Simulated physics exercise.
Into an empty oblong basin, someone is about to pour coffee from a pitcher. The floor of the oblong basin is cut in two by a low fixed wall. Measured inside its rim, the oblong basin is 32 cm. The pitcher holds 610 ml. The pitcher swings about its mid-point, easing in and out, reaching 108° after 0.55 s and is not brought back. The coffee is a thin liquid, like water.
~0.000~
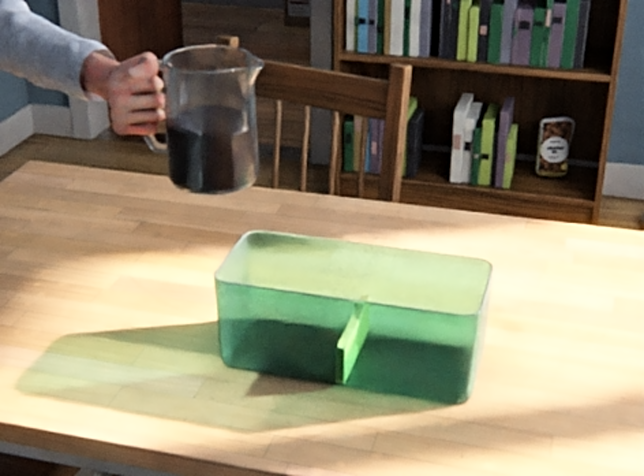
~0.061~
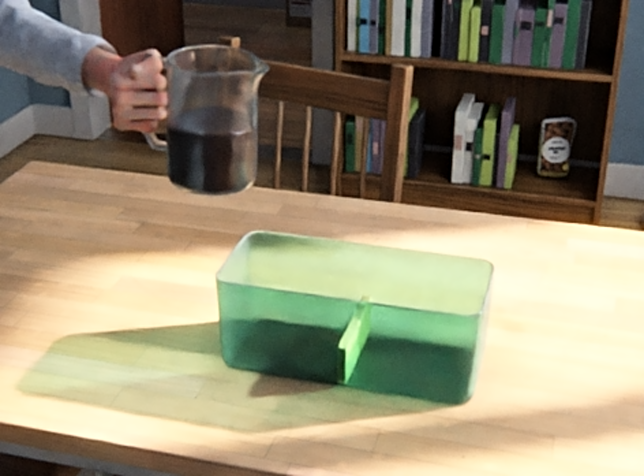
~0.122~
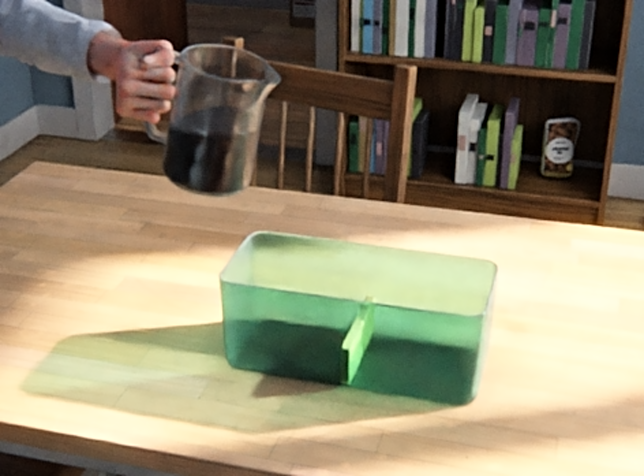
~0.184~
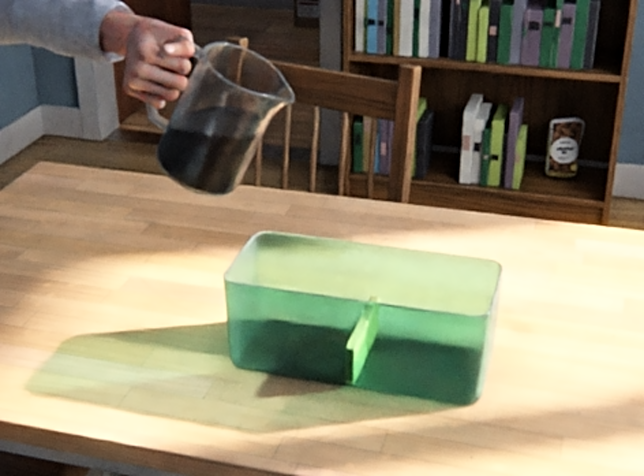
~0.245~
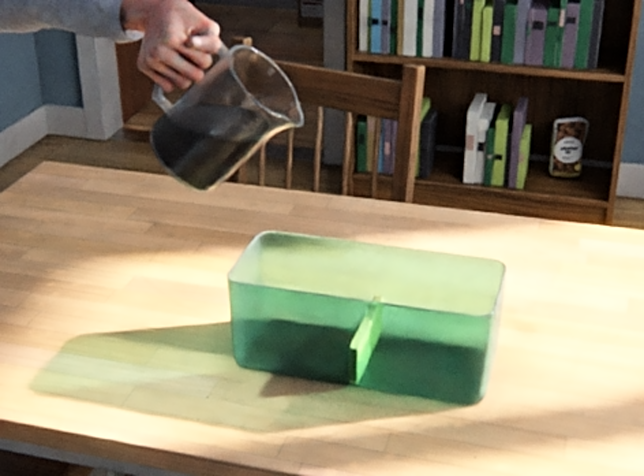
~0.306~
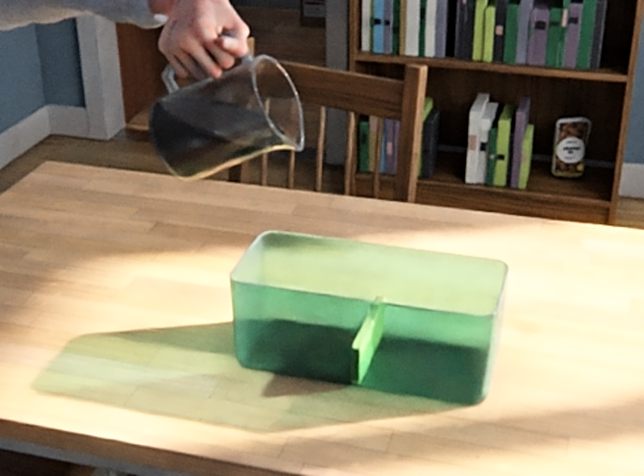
The clip opens with a hand holding a glass pitcher of dark coffee upright above a wooden table, to the left of a green, see-through oblong basin with a low divider inside. The hand tilts the pitcher rightward, slowly, then further, until it leans steeply, the coffee slanting along its side.
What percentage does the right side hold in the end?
About 12 per cent.
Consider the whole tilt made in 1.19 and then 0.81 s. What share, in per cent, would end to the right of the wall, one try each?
I'd expect close to 10 per cent and then close to 5 per cent.
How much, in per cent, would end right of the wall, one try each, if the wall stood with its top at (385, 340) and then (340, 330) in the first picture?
First try about 15 %, second try about 45 %.
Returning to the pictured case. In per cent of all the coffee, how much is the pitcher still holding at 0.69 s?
Around 22 in a hundred.
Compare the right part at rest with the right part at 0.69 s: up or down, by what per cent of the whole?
There is a rise of about 12.
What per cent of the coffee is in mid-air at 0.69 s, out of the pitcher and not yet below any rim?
Around 24 per cent of the liquid is in flight.
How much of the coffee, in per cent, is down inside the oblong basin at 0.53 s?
Roughly 5 percent.
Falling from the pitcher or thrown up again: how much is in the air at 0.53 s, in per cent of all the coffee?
My guess is roughly 28 %.
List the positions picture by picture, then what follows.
In the first picture, it leans 0°; its right rim is at (263, 65); the coffee meets the walls at (174, 114) and (252, 122); the oblong basin's rim runs from (230, 255) to (487, 289); the wall's top is at (354, 322).
In the second picture, it leans 3°; its right rim is at (268, 69); the coffee meets the walls at (175, 116) and (254, 122).
In the third picture, it leans 13°; its right rim is at (280, 81); the coffee meets the walls at (177, 120) and (258, 121).
In the fourth picture, it leans 27°; its right rim is at (294, 100); the coffee meets the walls at (173, 120) and (265, 124).
In the fifth picture, it leans 45°; its right rim is at (303, 124); the coffee meets the walls at (165, 114) and (272, 127).
In the sixth picture, it leans 64°; its right rim is at (302, 149); the coffee meets the walls at (161, 99) and (281, 135).
Then, 0.53 s in, the tilt is 108° and 66 per cent is still to pour, 5 is left of the wall and 0 right of it.
Then, 0.69 s in, the tilt is 108° and 23 per cent is still to pour, 52 is left of the wall and 1 right of it.
Then, 0.86 s in, the tilt is 108° and 6 per cent is still to pour, 65 is left of the wall and 11 right of it.
Then, 1.05 s in, the tilt is 108° and 1 per cent is still to pour, 77 is left of the wall and 12 right of it.
Finally, 79 per cent lies left of the wall, 12 right of it and 8 outside.
